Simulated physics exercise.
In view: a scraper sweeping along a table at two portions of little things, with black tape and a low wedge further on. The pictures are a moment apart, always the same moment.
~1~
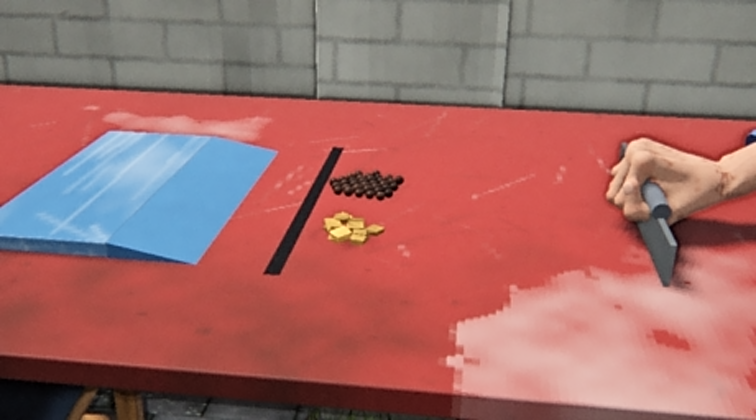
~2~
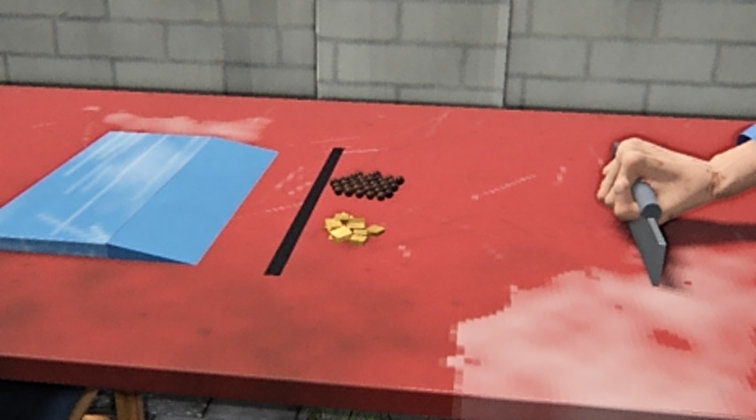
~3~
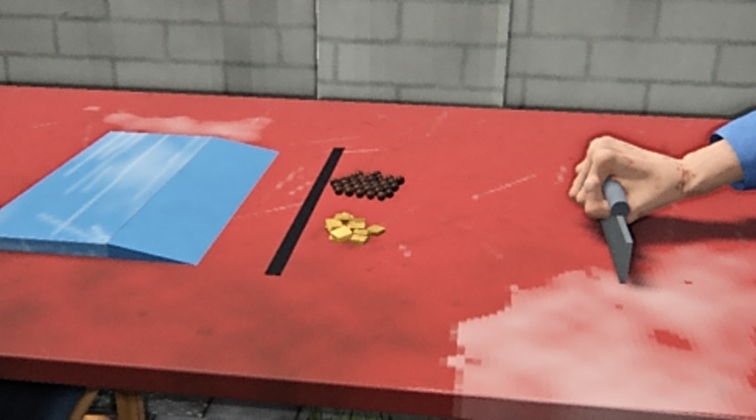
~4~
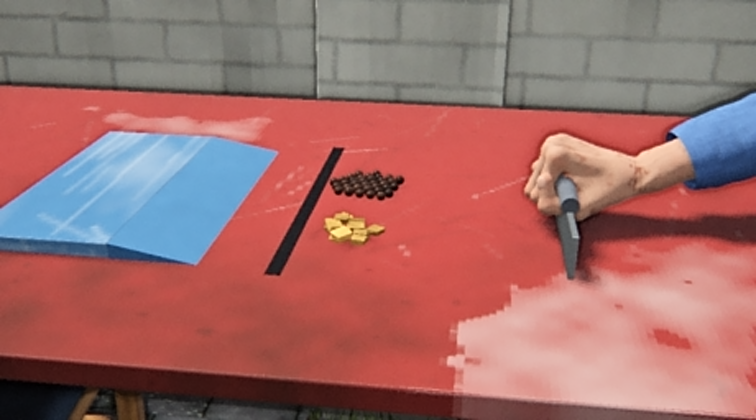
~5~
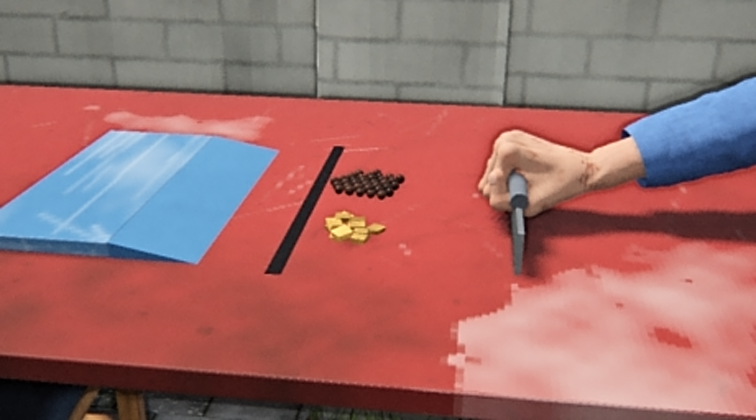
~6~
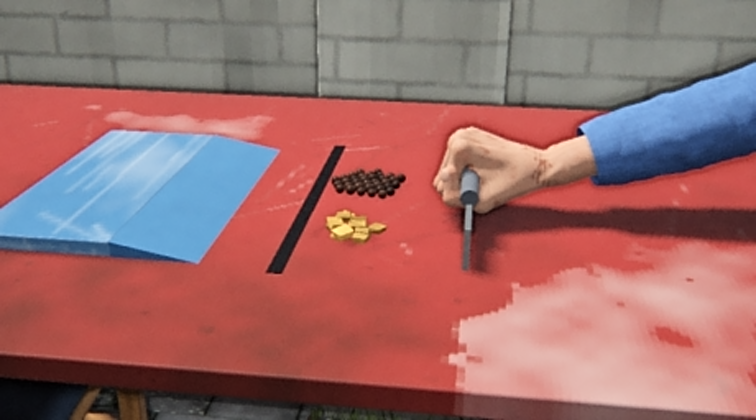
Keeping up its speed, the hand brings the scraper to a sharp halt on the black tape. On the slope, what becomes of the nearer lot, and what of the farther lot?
In the end, the nearer lot stays below the top; the farther lot gets some over the top.
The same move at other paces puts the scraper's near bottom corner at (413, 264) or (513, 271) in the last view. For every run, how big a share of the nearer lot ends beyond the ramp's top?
Lab note: Share about 0 per cent at the first pace, 0 per cent at the second.
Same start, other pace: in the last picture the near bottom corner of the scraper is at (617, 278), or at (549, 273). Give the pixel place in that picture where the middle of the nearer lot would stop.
Try 1: (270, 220); try 2: (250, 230).
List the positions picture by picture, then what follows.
Scraper (666, 255), at rest; black tape (336, 152); top of the ramp (115, 234); nearer lot (353, 229), a few cereal squares; farther lot (365, 187), some chocolate balls, in the first picture.
Scraper (655, 254); farther lot (366, 187), in the second picture.
Scraper (623, 252); nearer lot (354, 229), in the third picture.
Scraper (571, 248); farther lot (366, 187), in the fourth picture.
Scraper (519, 243); nearer lot (354, 228), in the fifth picture.
Scraper (467, 239); black tape (338, 151); top of the ramp (117, 233); nearer lot (355, 227); farther lot (367, 185), in the sixth picture.
Then, 0.13 s later than the last frame, scraper still moving, near (370, 168); nearer lot every one short of the ramp; farther lot every one short of the ramp.
Then, 0.27 s later than the last frame, scraper stopped at the black tape; nearer lot about a tenth on the ramp, almost all short of the ramp; farther lot roughly a quarter on the ramp, the larger part short of the ramp.
Then, 0.55 s later than the last frame, scraper stopped at the black tape; nearer lot every one on the ramp; farther lot the larger part past the top, roughly a quarter on the ramp.
When it is over, scraper stopped at the black tape; nearer lot not one past the top, every one on the ramp; farther lot almost all past the top, about a tenth short of the ramp.
